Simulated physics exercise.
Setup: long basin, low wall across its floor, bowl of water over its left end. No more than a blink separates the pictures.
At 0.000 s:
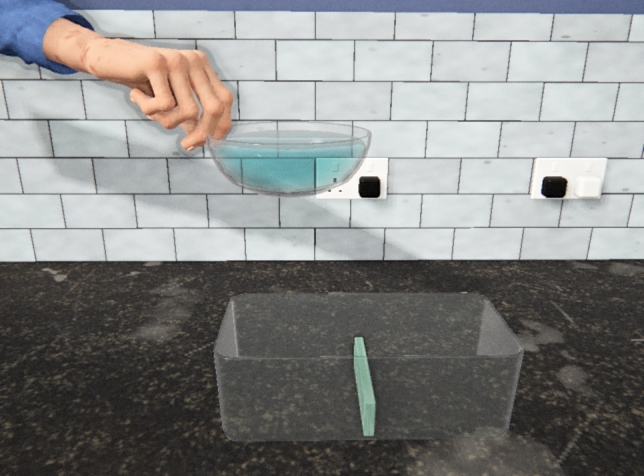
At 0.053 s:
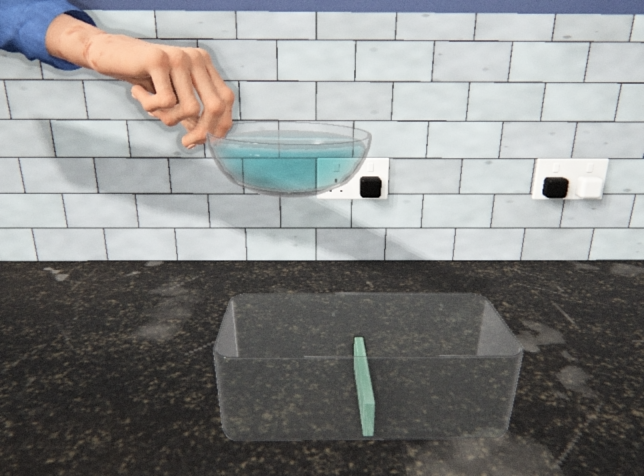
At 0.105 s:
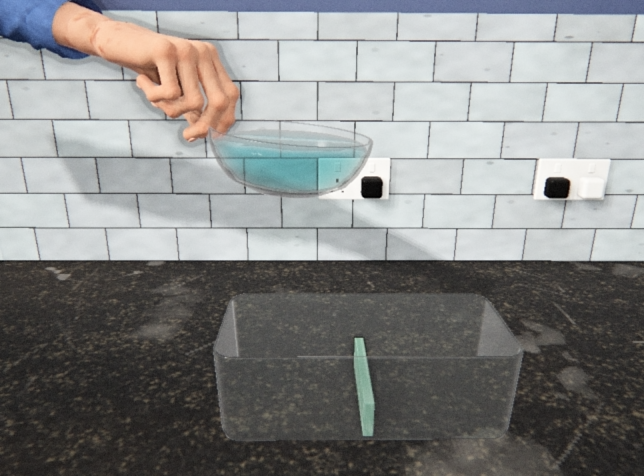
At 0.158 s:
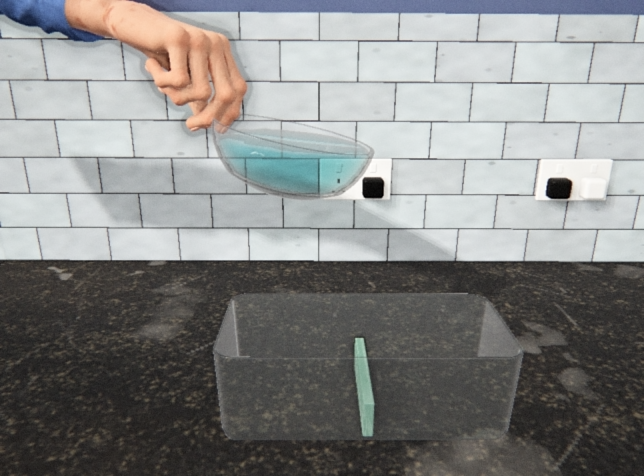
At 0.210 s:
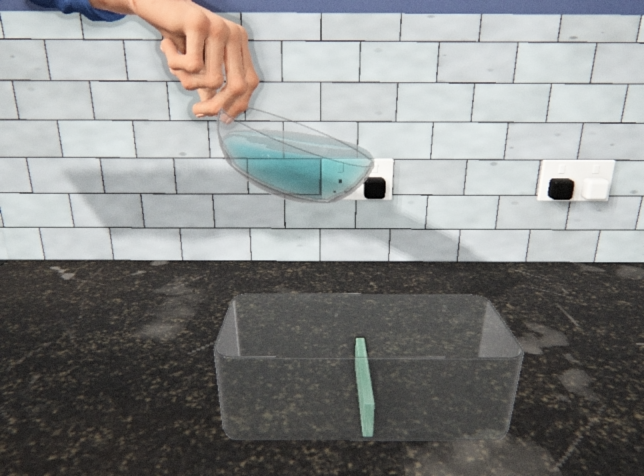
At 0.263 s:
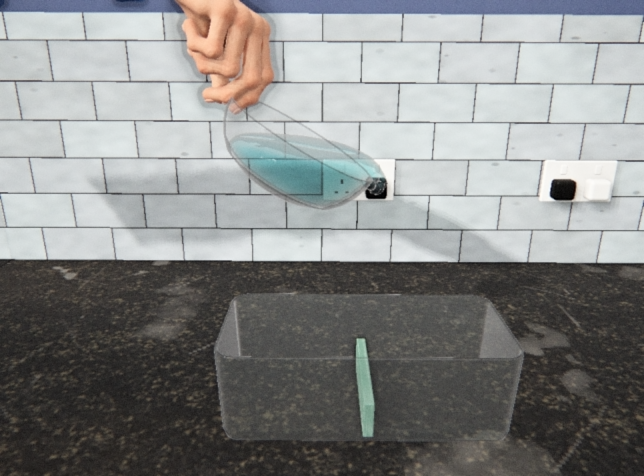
A hand holding a clear bowl of blue water above a long, see-through basin with a low green wall inside slowly tilted it, lowering its right side further and further.
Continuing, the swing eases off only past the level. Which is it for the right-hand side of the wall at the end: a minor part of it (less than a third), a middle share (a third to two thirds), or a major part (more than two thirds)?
High range.
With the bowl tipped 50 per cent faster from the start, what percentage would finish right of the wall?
Some 65 per cent.
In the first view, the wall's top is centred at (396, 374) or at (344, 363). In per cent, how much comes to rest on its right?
Roughly 50 % and then 85 %.
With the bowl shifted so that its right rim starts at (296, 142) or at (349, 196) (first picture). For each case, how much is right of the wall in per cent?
First about 35, then 70 per cent.
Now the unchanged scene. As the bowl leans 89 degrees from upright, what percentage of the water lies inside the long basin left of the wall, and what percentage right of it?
0 per cent left, 40 per cent right.
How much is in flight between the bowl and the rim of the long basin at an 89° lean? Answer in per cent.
Close to 50 in a hundred.
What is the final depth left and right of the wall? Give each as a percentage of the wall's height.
On the left it is 20 per cent, on the right 60.
A moment on, the bowl is tipped on its side and 7 per cent is still to pour, 0 is left of the wall and 41 right of it.
Next, the bowl is tipped right over and 0 per cent is still to pour, 13 is left of the wall and 70 right of it.
Then the bowl is tipped right over and 0 per cent is still to pour, 18 is left of the wall and 78 right of it.
Later the bowl is tipped right over and 0 per cent is still to pour, 20 is left of the wall and 76 right of it.
At rest 20 per cent lies left of the wall, 76 right of it and 4 outside.
